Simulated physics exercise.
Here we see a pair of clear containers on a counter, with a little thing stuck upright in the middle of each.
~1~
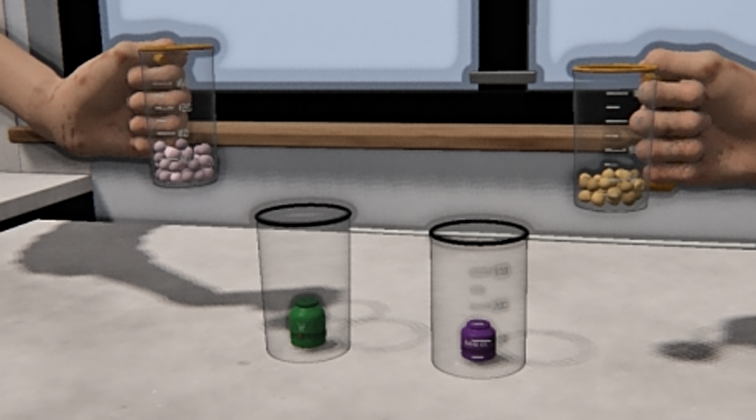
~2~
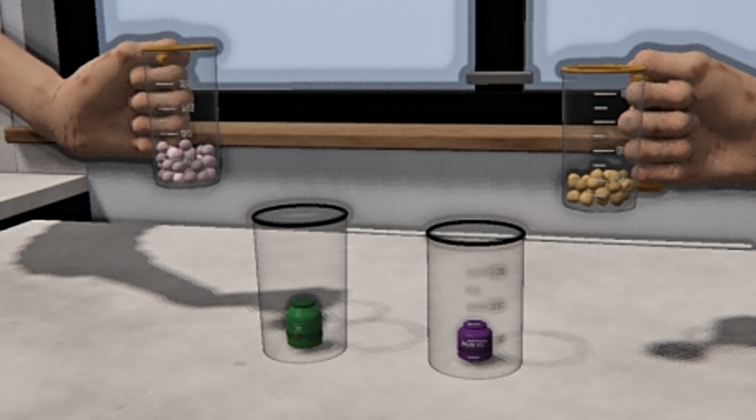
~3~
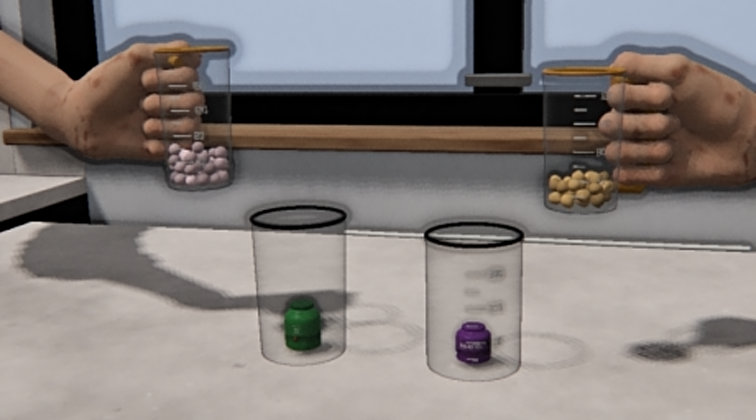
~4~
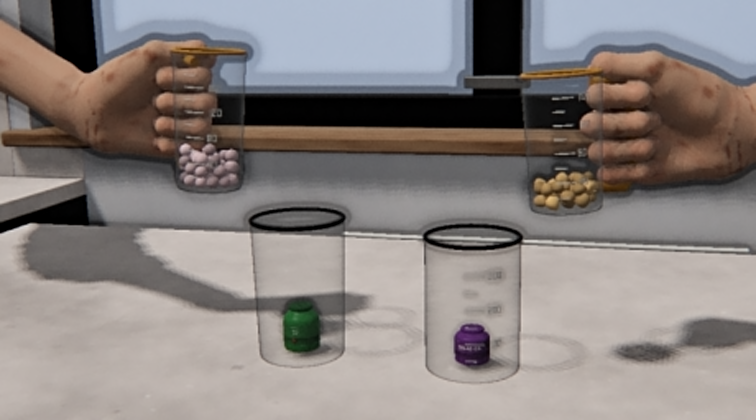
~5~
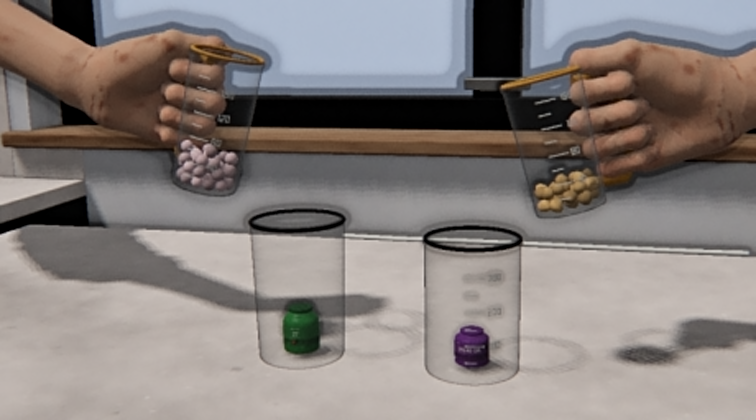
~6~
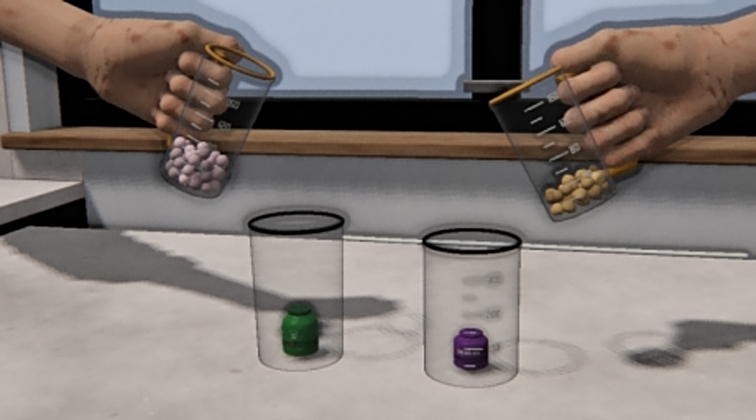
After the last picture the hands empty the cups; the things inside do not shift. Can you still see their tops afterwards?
You'll find the left thing still showing and the right thing still showing.
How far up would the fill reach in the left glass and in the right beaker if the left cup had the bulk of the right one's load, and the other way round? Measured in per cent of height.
Left about 15, right about 25.
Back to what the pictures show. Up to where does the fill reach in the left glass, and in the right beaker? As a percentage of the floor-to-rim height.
About 20 on the left and 20 on the right.
Then, 0.26 s later than the last frame, left glass empty, all of its cupful still in the cup; right beaker empty, all of its cupful still in the cup.
Then, 0.58 s later than the last frame, left glass empty, all of its cupful still in the cup; right beaker empty, all of its cupful still in the cup.
Then, 0.93 s later than the last frame, left glass nearly empty, roughly half of its cupful still in the cup; right beaker nearly empty, the larger part of its cupful still in the cup.
When it is over, left glass nearly empty (surface near (300, 325)), nothing beside it; right beaker nearly empty (surface near (471, 342)), nothing beside it; the left thing is still showing; the right thing is still showing.
